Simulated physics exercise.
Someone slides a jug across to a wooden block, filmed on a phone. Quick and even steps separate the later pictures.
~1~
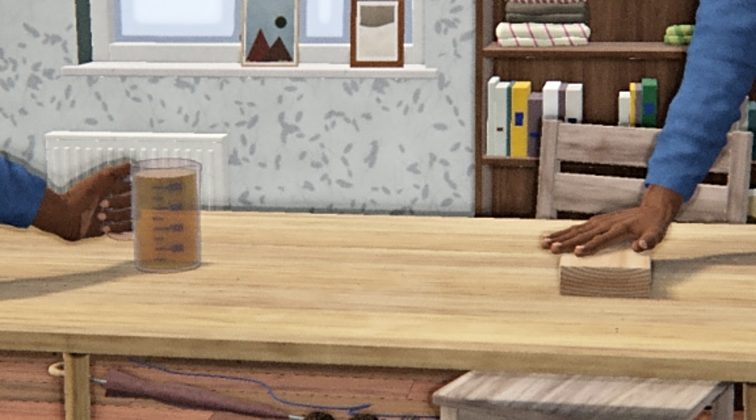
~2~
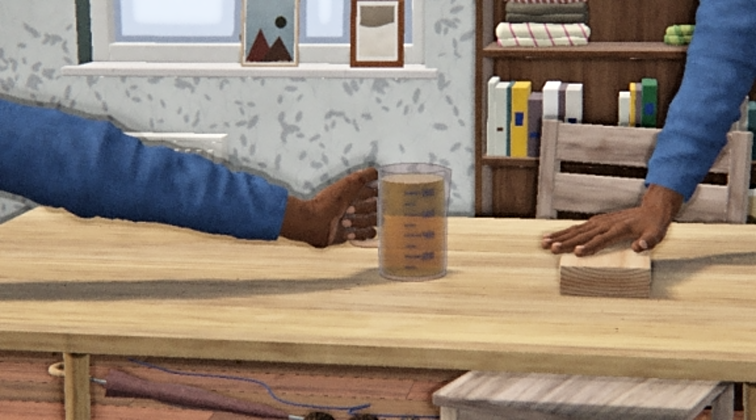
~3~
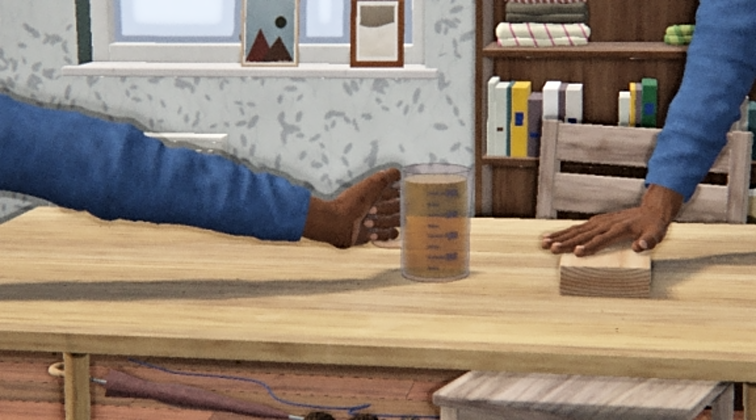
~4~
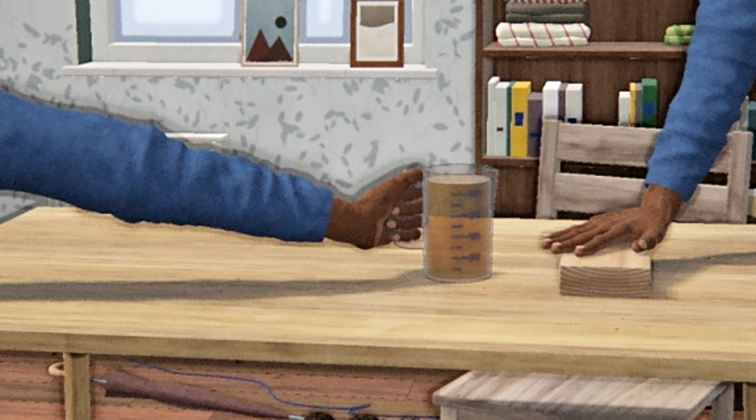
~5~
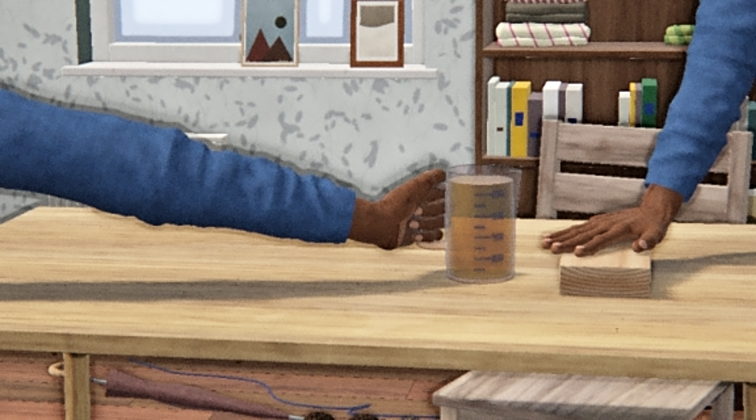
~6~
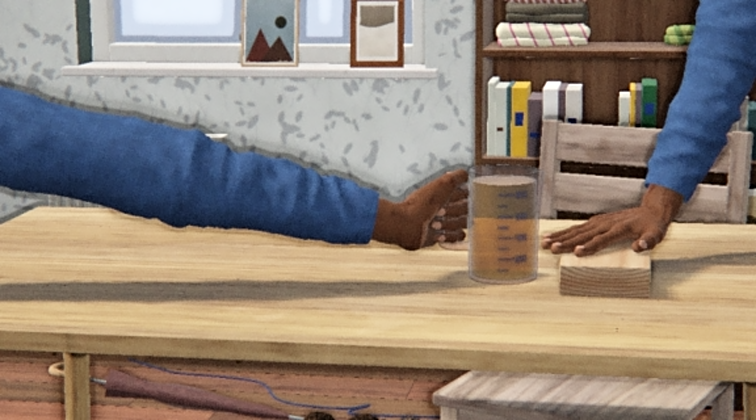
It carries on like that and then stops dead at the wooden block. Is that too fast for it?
It runs over.
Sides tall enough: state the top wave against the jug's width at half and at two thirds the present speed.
20 and 25 per cent.
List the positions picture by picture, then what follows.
At rest; jug (166, 212) nearly full; wooden block (606, 266), in the first frame.
Under way; jug nearly full, surface at (413, 179), in the second frame.
Moved on by about 20 px; jug (435, 219) nearly full, in the third frame.
Moved on by about 20 px; jug nearly full, surface at (458, 180), in the fourth frame.
Moved on by about 25 px; jug (480, 221) nearly full, in the fifth frame.
Moved on by about 25 px; jug nearly full, surface at (503, 180); wooden block (606, 266), in the sixth frame.
Soon after, the jug meets the wooden block.
Later, the apple juice surges up the wall; some has gone over its rim.
In the end, the jug stands at the wooden block; some has gone over its rim.
